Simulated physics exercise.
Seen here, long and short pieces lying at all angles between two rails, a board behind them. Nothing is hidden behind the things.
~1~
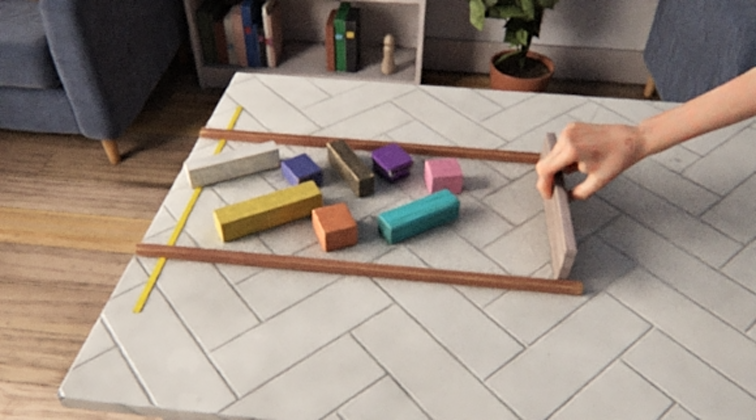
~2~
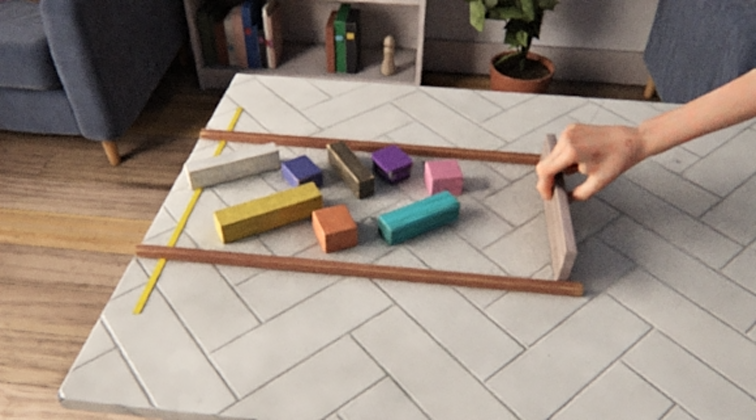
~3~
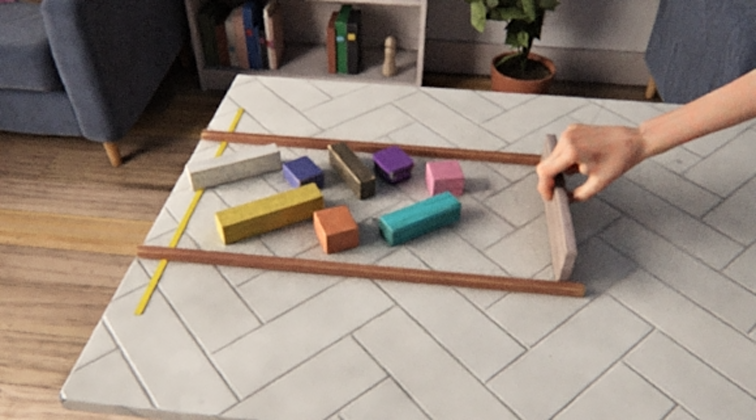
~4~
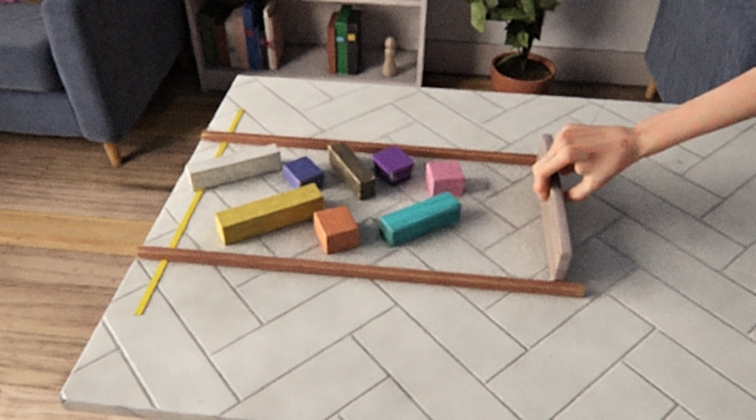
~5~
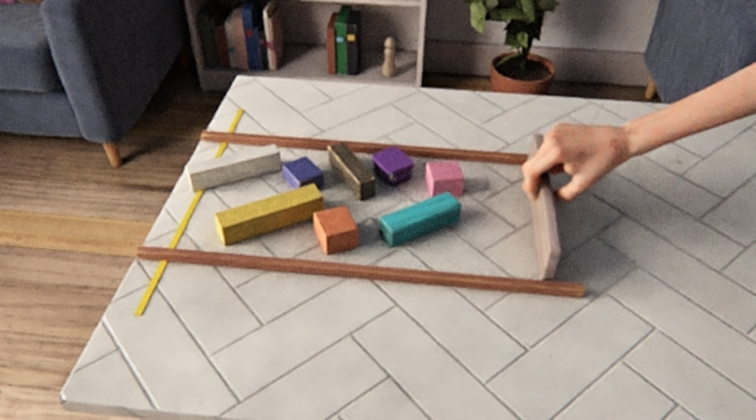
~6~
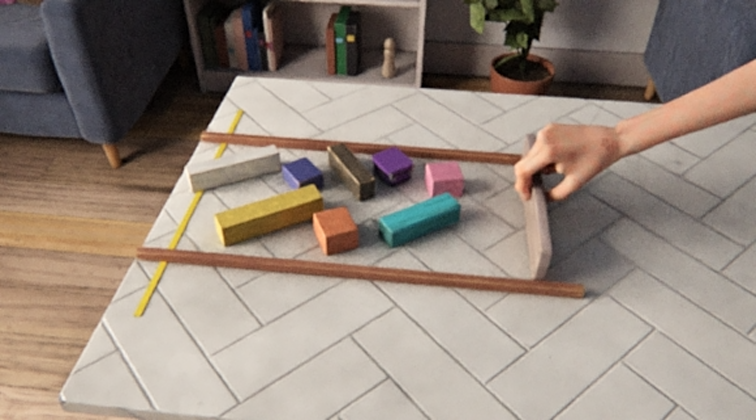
On a tiled tabletop, a hand slides an upright board slightly left between two rails, the coloured blocks lying still.
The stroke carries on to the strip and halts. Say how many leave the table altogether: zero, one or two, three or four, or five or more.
Outcome: The number that fall off is five or more.
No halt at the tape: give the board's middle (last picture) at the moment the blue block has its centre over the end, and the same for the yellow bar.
About (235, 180), and (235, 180) for the other.
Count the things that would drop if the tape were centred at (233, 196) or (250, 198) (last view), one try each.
It would be 3 and 1.
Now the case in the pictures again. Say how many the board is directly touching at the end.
In contact: 3.
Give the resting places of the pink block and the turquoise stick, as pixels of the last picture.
The pink block at (193, 162), the turquoise stick at (177, 203).
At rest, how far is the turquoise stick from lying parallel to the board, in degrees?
Near 0 degrees.
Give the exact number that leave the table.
Fallen: 5.
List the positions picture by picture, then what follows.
White bar (233, 164); yellow bar (269, 211); blue block (302, 173); board (555, 202); tape (198, 190), in the first picture.
Yellow bar (270, 212); board (556, 203), in the second picture.
Blue block (304, 175); orange block (336, 229), in the third picture.
White bar (235, 167); turquoise stick (421, 218), in the fourth picture.
Yellow bar (271, 214); black bar (351, 171), in the fifth picture.
White bar (234, 168); yellow bar (270, 215); blue block (303, 176); board (534, 203); tape (199, 193), in the sixth picture.
A little later, none off yet; white bar at rest near (234, 168); yellow bar at rest near (270, 215); blue block at rest near (303, 176).
Next, none off yet; white bar at rest near (233, 168); yellow bar shifted a little near (248, 217); blue block shifted about its own width near (271, 181).
Later still, none off yet; white bar shifted about its own width near (181, 157); yellow bar shifted about its own width near (170, 211); blue block shifted well along near (190, 176).
When it is over, the number that fall off is five or more; down, black bar, orange block, blue block, yellow bar and white bar.
